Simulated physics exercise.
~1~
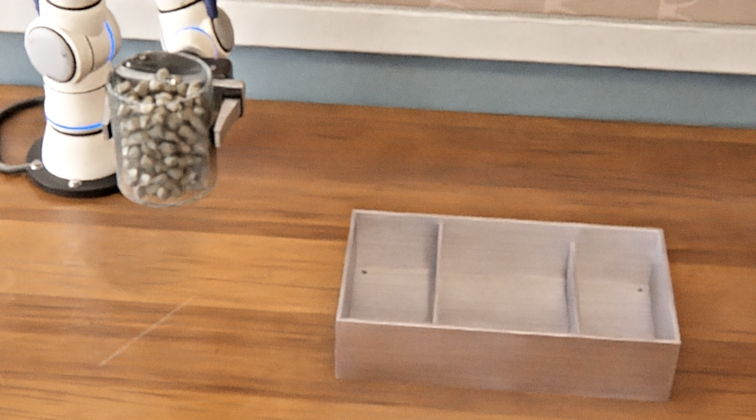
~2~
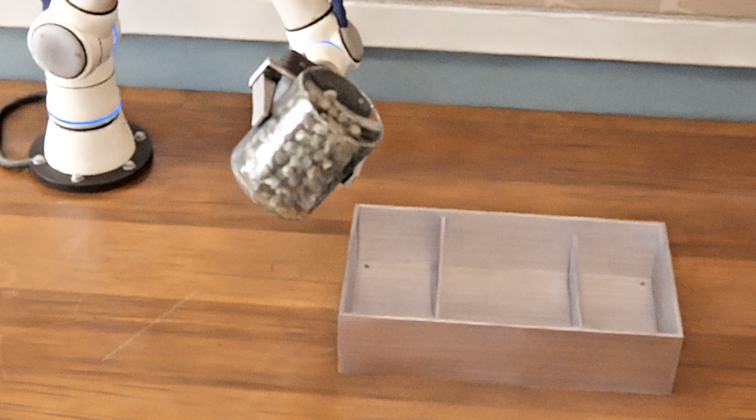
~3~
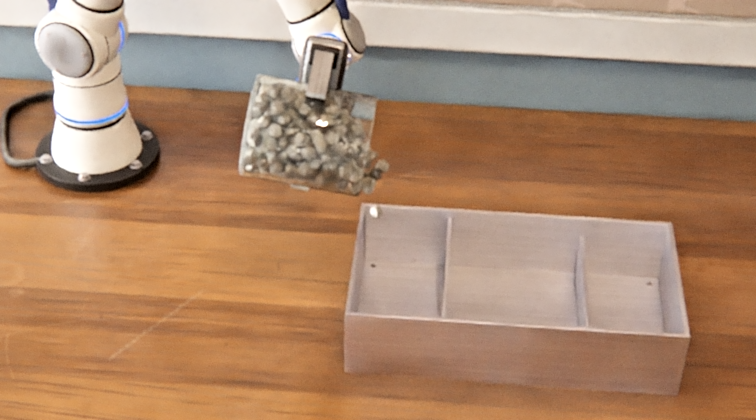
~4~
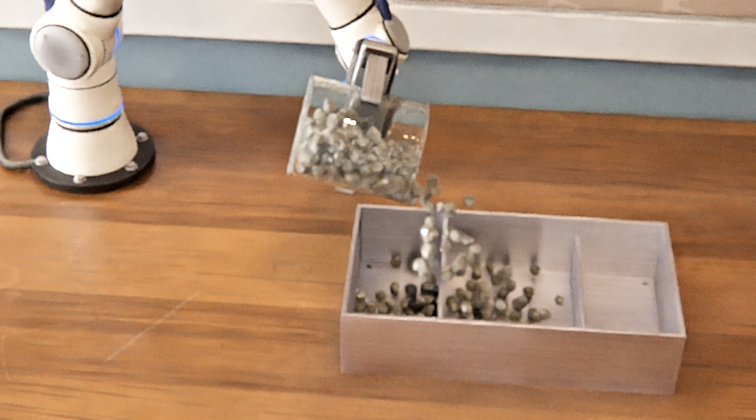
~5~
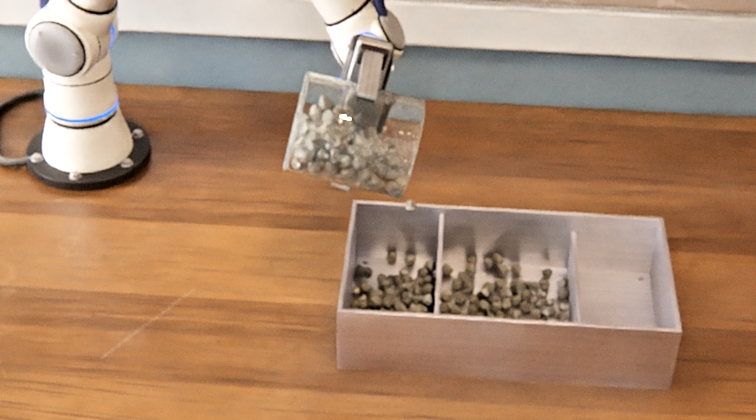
The footage shows a robot arm carrying a clear cup of small grey pebbles to the right and tipping it over a three-part box on a wooden table. Pebbles spill into the left and middle parts, while the right part stays empty and many remain in the tilted cup.
